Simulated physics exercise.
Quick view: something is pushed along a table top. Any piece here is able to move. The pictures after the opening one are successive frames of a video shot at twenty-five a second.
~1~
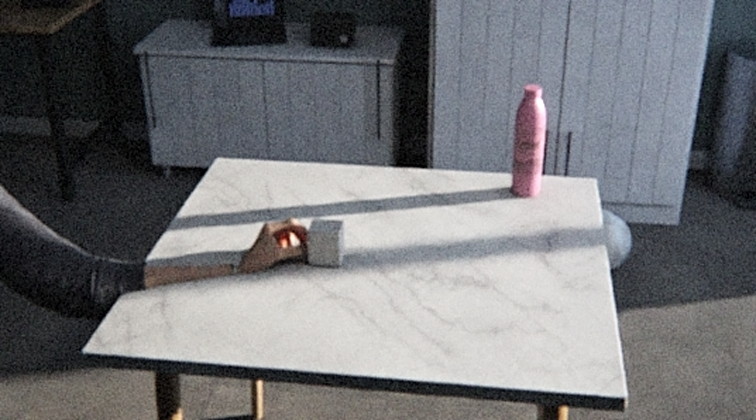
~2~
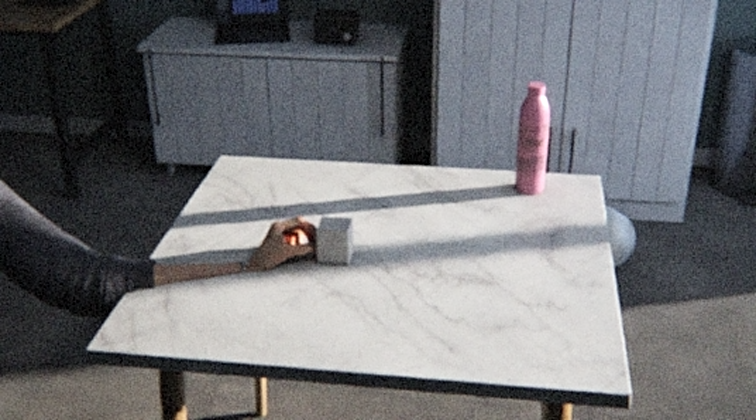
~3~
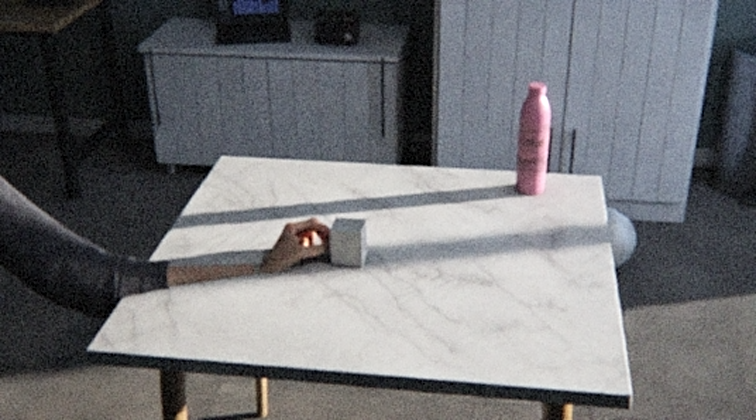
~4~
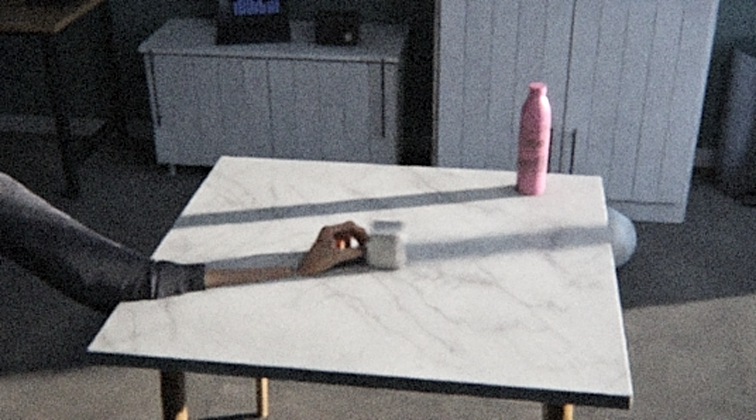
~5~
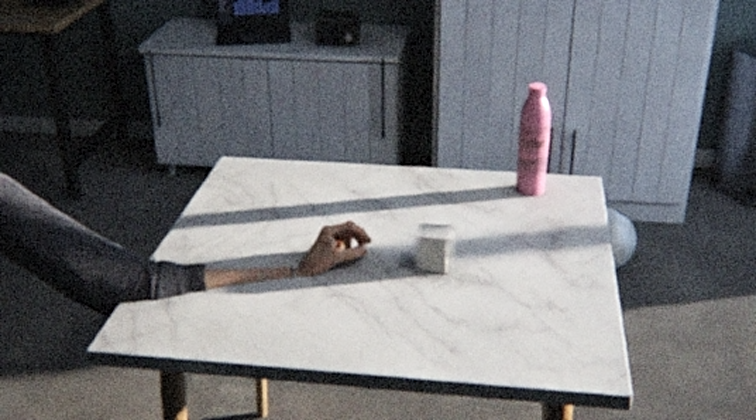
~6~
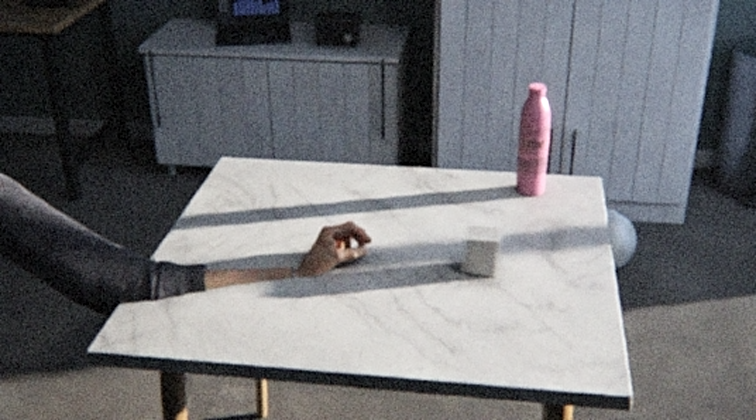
A hand nudged a small white block to the right across a marble-patterned table, then stayed back with fingers curled while the block slid farther along, and a pink bottle stood still near the back edge.
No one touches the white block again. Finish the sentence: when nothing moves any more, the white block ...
... is no longer on the table.
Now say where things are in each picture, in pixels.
Under the hand; white block (326, 243), in the first picture.
Under the hand; white block (335, 241), in the second picture.
Under the hand; white block (349, 242), in the third picture.
White block (386, 244), in the fourth picture.
White block (435, 248) displaced about its own width, in the fifth picture.
White block (482, 251) displaced well along, in the sixth picture.
Then, 0.20 s past the last view, white block now off the table.
Then, 0.50 s past the last view, things are still on the move.
Finally, off the table, white block.
